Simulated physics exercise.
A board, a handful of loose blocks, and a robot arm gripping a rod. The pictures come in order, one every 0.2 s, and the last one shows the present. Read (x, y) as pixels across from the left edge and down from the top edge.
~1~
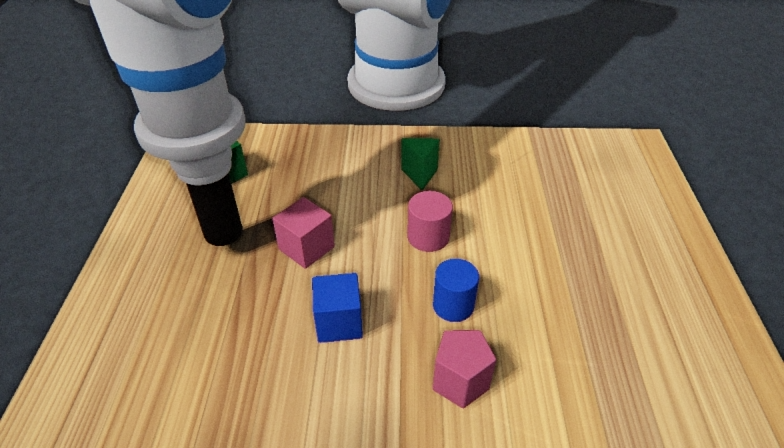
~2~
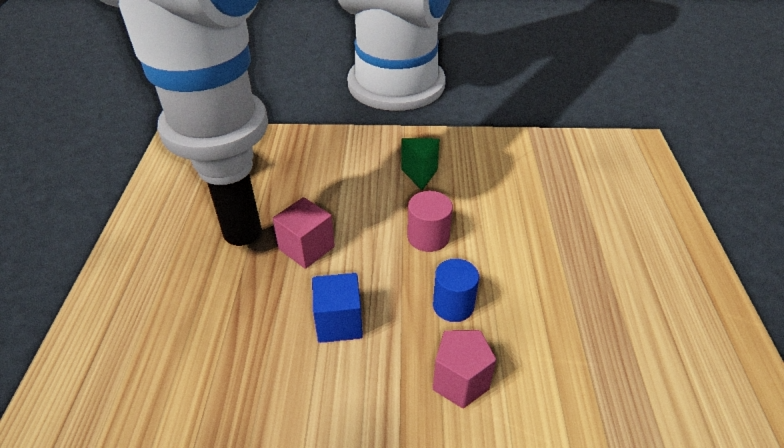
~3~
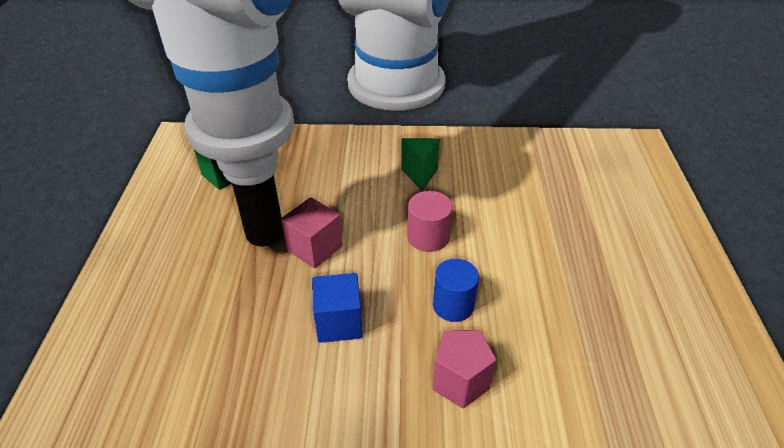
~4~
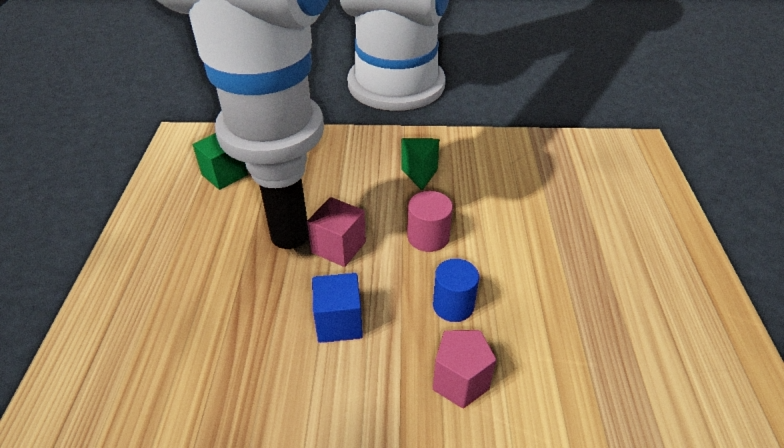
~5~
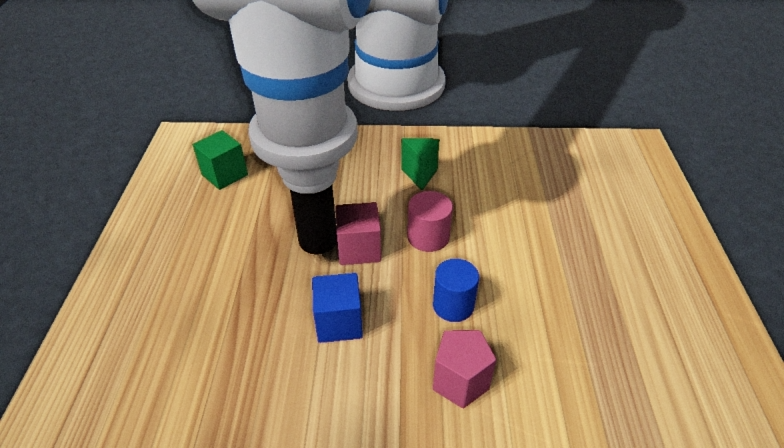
On a wooden tabletop scattered with pink, blue and green blocks, a robot arm moves a black rod rightward until it meets a pink cube, then pushes the cube to the right toward a pink cylinder while the other blocks stay still.
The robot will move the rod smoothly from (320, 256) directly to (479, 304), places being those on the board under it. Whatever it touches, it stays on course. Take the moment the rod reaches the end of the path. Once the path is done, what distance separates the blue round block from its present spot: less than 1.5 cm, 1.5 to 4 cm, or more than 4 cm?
Net shift: Above 4 cm.
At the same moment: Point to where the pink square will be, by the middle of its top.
Answer: (400, 216).
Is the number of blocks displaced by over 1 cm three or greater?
I'd say yes.
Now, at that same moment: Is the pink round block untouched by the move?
No, it doesn't check out.
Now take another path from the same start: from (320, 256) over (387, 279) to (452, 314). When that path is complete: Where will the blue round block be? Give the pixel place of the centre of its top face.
The middle of its upper face will lie at (501, 290).
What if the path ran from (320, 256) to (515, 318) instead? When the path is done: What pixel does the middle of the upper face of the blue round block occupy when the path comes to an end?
So, by the moment the path ends, you'll find the top centre of the blue round block at (557, 316).
What follows on the original path. One third of the way, rod (371, 257); pink square (394, 215), turned 40° anticlockwise; pink round block (437, 202).
Two thirds of the way, rod (424, 272); pink square (400, 216), turned 60° anticlockwise; pink round block (442, 198); blue round block (461, 276).
At the end, rod (481, 289); blue square still; pink square (400, 216), turned 60° anticlockwise; pink round block (442, 198); blue round block (514, 302).
